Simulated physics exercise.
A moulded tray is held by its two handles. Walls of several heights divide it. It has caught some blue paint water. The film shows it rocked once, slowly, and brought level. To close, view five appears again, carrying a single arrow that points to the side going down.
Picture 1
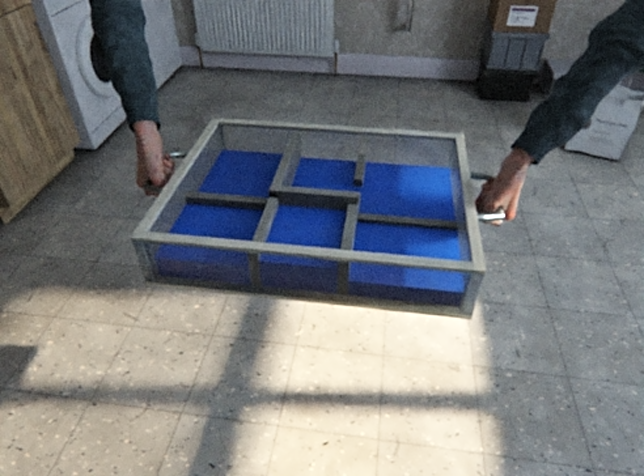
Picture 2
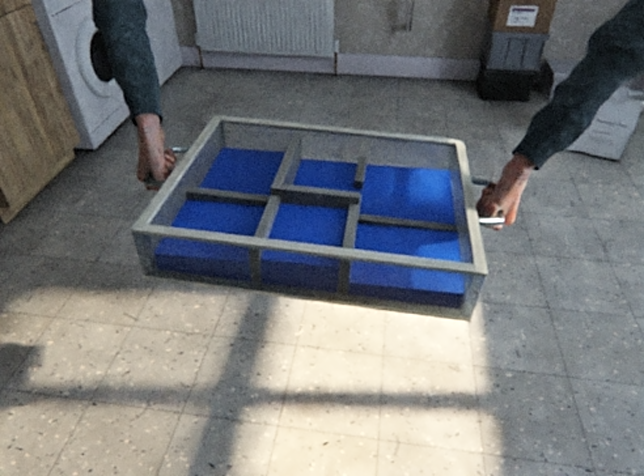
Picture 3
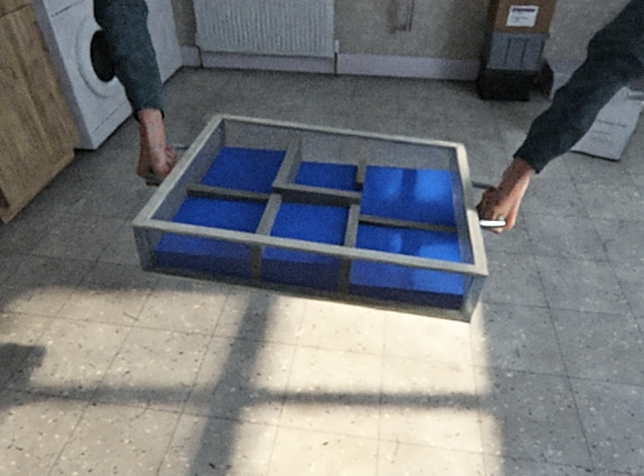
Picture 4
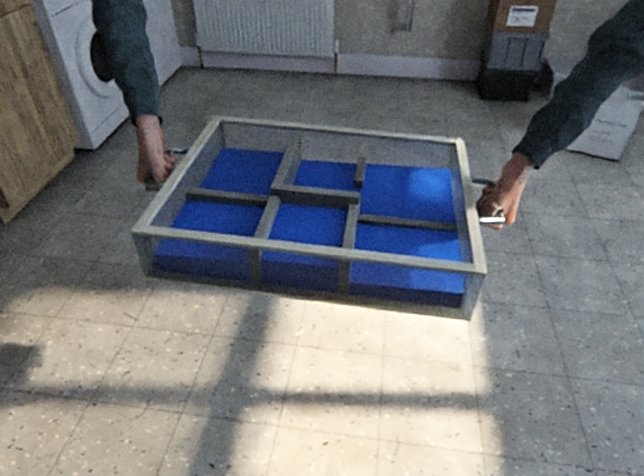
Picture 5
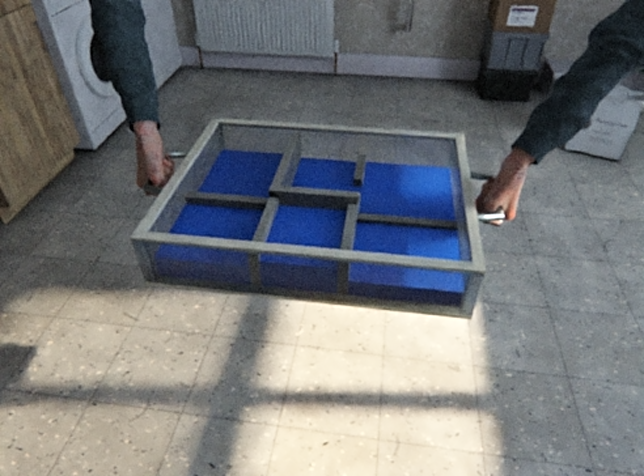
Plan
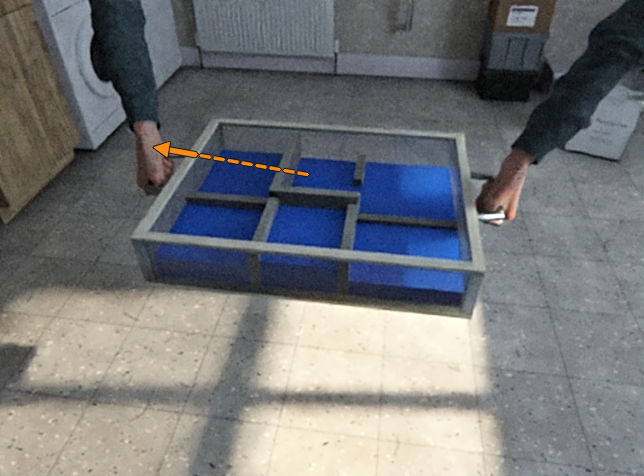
Two hands hold a divided tray of blue liquid, tilt it slightly, and level it again.
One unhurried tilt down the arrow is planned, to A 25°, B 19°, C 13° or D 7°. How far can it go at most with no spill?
B will do.
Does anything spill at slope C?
No, not at all.
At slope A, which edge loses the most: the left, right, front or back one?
Over the left one.
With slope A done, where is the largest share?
That is the back left bay.
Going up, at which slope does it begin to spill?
Here it is slope A.
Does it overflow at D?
No, that is safe.
The tray is level; deepest in the front middle bay, at (306, 233), shallowest in the back middle.
Tipped about 3° down to the back right; no wall is crossed.
Tipped about 4° down to the back right; no wall is crossed.
Tipped about 2° down to the back right; no wall is crossed.
The tray is level; deepest in the front middle bay, at (306, 233), shallowest in the back middle.
The arrow ends at (159, 148).
For slope A, about 5 % goes over the rim.
For slope B, nothing spills; the back middle bay holds the most.
For slope C, nothing spills; the back middle bay holds the most.
For slope D, nothing spills; the front middle bay holds the most.
